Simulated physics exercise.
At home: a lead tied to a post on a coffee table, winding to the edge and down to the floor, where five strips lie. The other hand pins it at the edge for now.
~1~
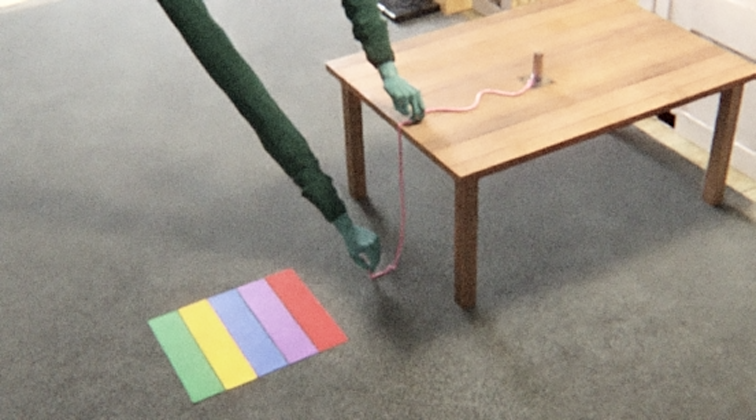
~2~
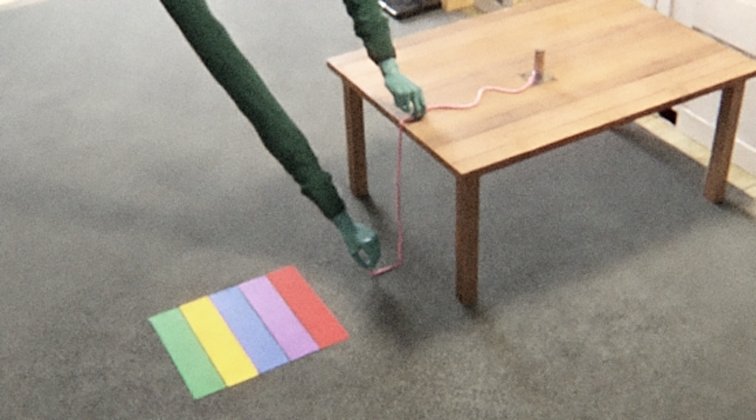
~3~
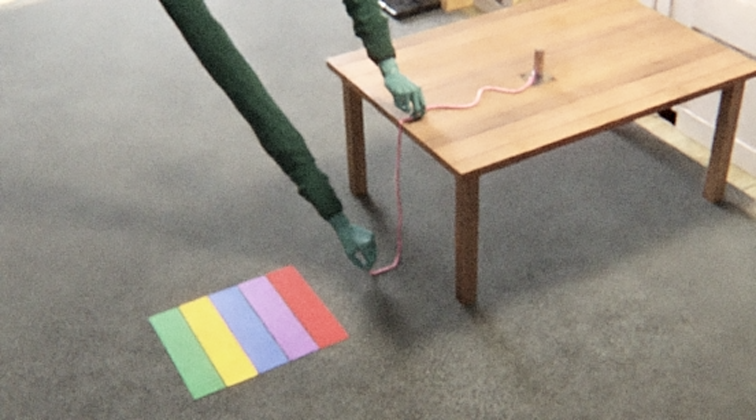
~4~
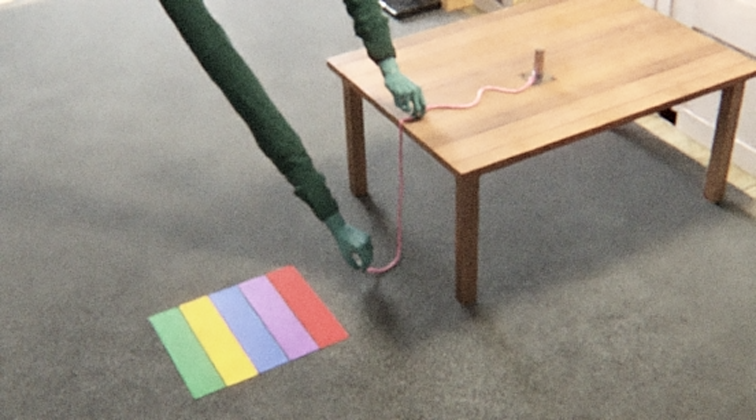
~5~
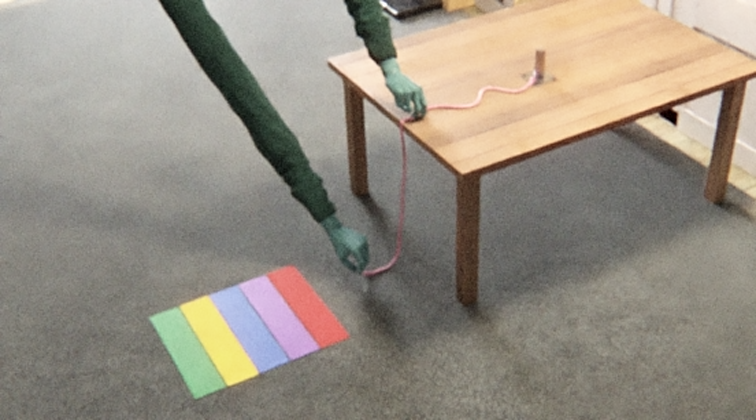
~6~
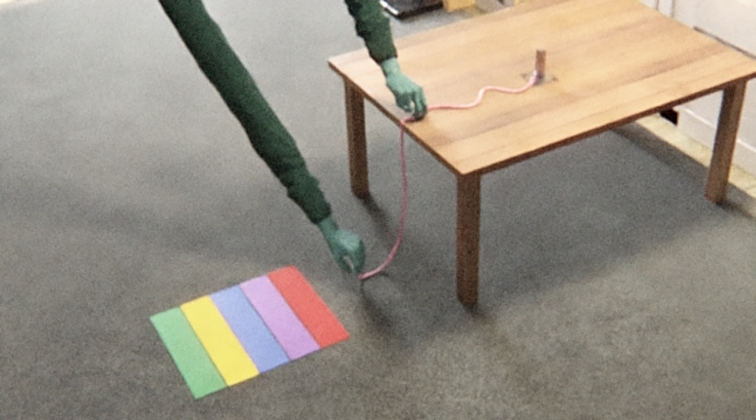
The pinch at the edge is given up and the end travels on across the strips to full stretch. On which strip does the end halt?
It halts on the blue strip.
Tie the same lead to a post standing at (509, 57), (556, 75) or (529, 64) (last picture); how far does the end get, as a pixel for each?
Near (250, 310), (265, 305) and (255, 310).
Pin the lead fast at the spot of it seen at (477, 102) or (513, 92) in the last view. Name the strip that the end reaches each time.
Taking them in turn: Purple; blue.
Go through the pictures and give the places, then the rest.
In the first picture, end (369, 269); red (323, 332); purple (294, 344); blue (264, 356); yellow (233, 368); green (201, 381).
In the second picture, end (369, 267); lead through (521, 90) (477, 102) (423, 111) (400, 152) (398, 204) (399, 254).
In the third picture, end (365, 268).
In the fourth picture, end (361, 269); lead through (521, 90) (477, 101) (423, 111) (401, 152) (400, 203) (399, 254).
In the fifth picture, end (358, 271).
In the sixth picture, end (353, 273); lead through (522, 90) (478, 101) (425, 111) (402, 152) (405, 202) (392, 256).
Soon after, end near (290, 297); over red.
After that, end near (261, 308); over purple.
At the stop, end near (244, 314); over blue. Over blue.
